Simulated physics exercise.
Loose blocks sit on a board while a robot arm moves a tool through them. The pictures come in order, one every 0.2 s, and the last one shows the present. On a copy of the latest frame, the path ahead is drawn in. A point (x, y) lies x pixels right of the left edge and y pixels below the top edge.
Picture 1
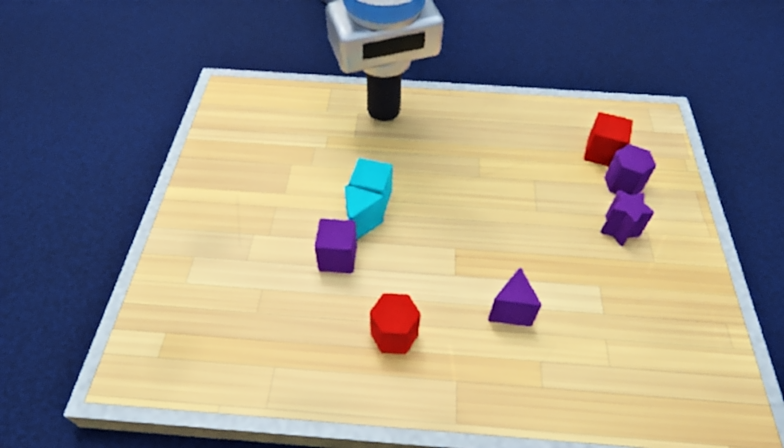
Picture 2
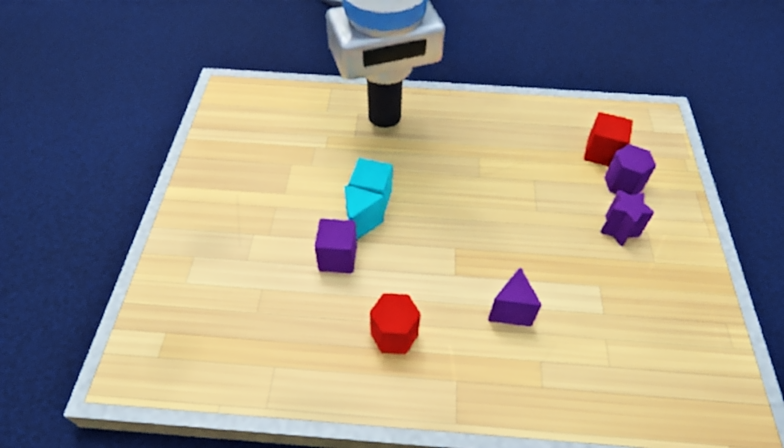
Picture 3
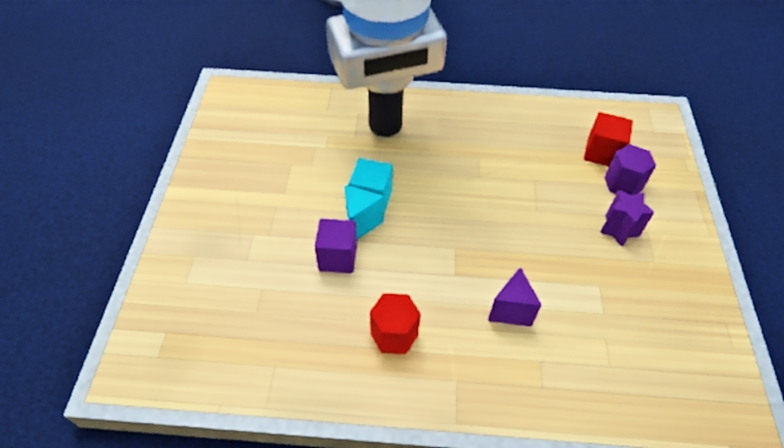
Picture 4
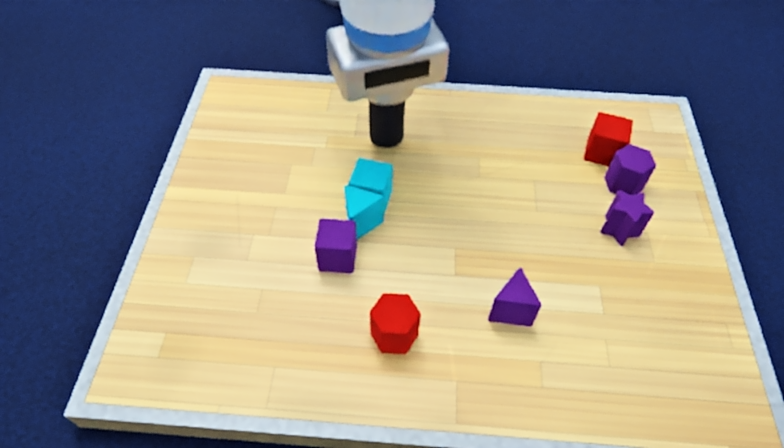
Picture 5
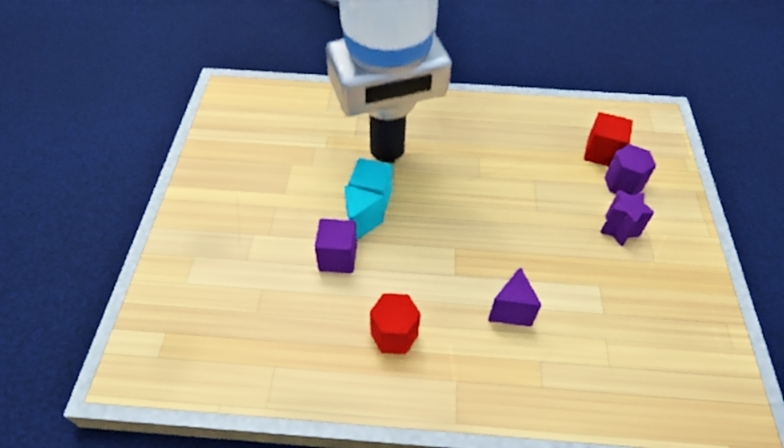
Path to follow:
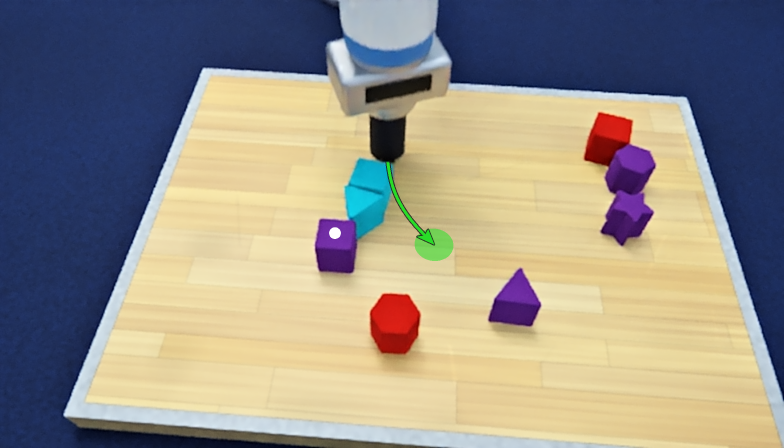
The robot arm slid its black tool a short way down the board, drawing close to the turquoise square block beside the turquoise triangular one, while all the blocks stayed still.
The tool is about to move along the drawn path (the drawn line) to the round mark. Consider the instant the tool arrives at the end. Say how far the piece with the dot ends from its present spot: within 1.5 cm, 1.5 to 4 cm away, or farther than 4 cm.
Below 1.5 cm.
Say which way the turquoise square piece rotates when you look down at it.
It rotates clockwise.
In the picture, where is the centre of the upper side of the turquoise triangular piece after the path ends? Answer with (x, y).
At the end it should sit near (344, 214).
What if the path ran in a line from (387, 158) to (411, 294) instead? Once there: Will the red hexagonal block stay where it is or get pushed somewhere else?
My prediction: It remains in place.
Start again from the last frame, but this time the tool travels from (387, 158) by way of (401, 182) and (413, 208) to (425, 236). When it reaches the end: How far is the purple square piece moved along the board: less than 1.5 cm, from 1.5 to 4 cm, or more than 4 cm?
Result: Under 1.5 cm.
Drawn move, from (387, 158) over (393, 187) and (408, 217) to (434, 244); the dot is on the purple square piece.
What follows on the original path. One third of the way, tool at (393, 180); purple square piece at (330, 238); turquoise triangular piece at (353, 206), turned 10° clockwise; turquoise square piece at (370, 184), turned 20° clockwise.
Two thirds of the way, tool at (409, 209); purple square piece at (327, 241); turquoise triangular piece at (344, 214), turned 40° clockwise; turquoise square piece at (372, 200), turned 50° clockwise.
At the end, tool at (435, 237); purple square piece at (327, 241); turquoise triangular piece at (344, 214), turned 40° clockwise; turquoise square piece at (372, 200), turned 50° clockwise; red hexagonal block still.
